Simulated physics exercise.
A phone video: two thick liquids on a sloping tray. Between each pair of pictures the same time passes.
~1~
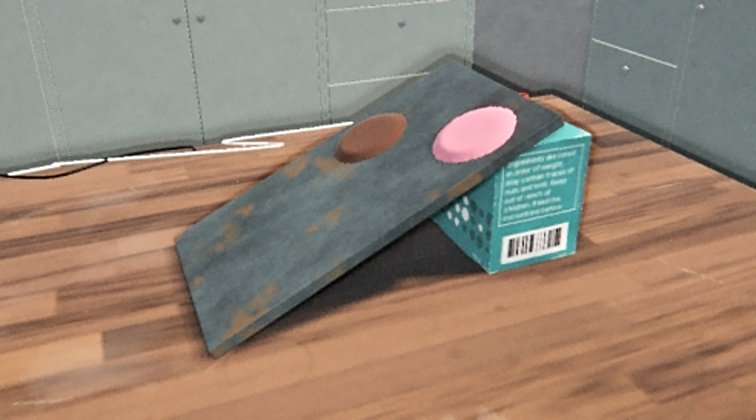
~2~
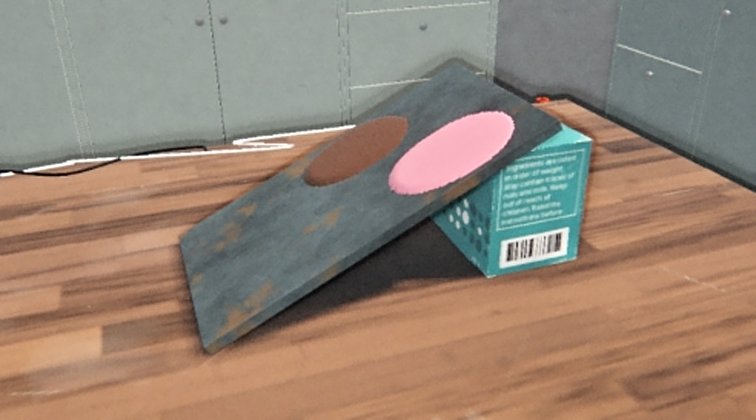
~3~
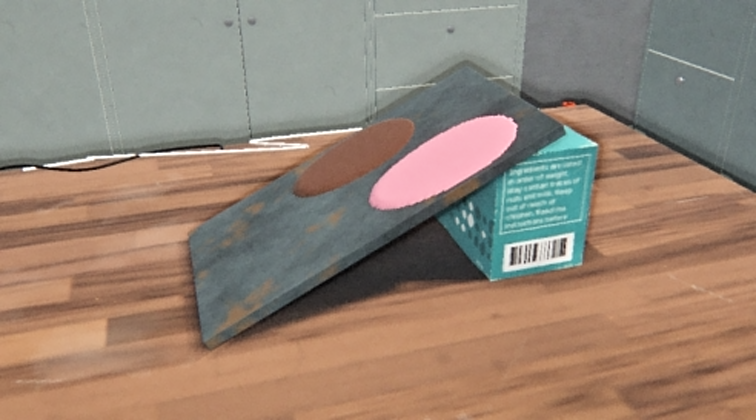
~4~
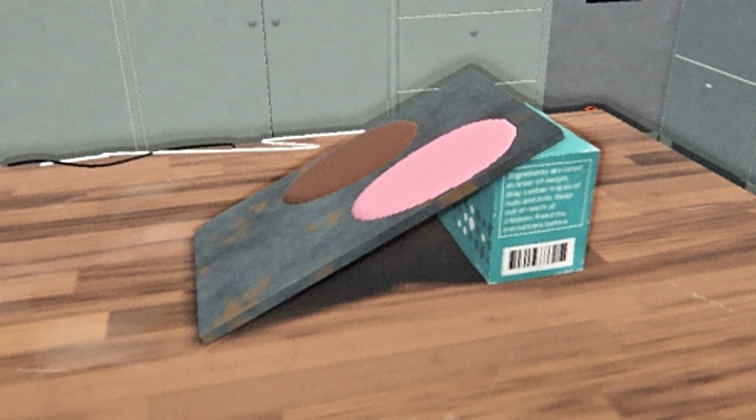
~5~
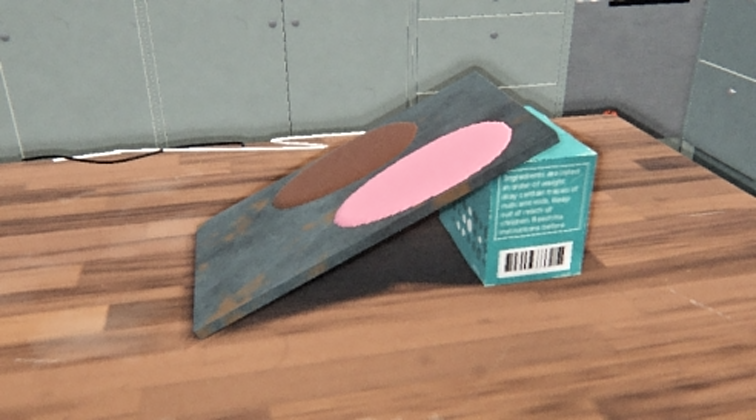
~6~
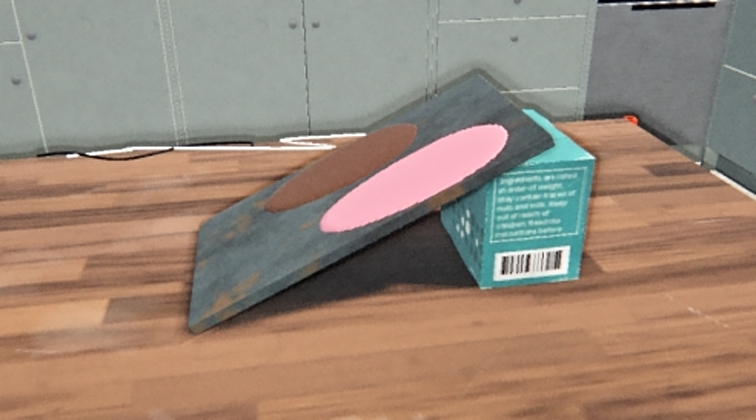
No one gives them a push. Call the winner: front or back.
Back.
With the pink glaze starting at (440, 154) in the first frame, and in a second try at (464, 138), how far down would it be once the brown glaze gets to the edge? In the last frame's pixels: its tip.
Tip, last view - start 1: (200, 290), start 2: (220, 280).
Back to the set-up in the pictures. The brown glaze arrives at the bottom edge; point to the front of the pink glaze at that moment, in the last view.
About (239, 268) in pixels.
Shortly, the pink glaze is three quarters of the way down; the brown glaze is close to the edge.
At the finish, the pink glaze is close to the edge; the brown glaze is at the low edge.
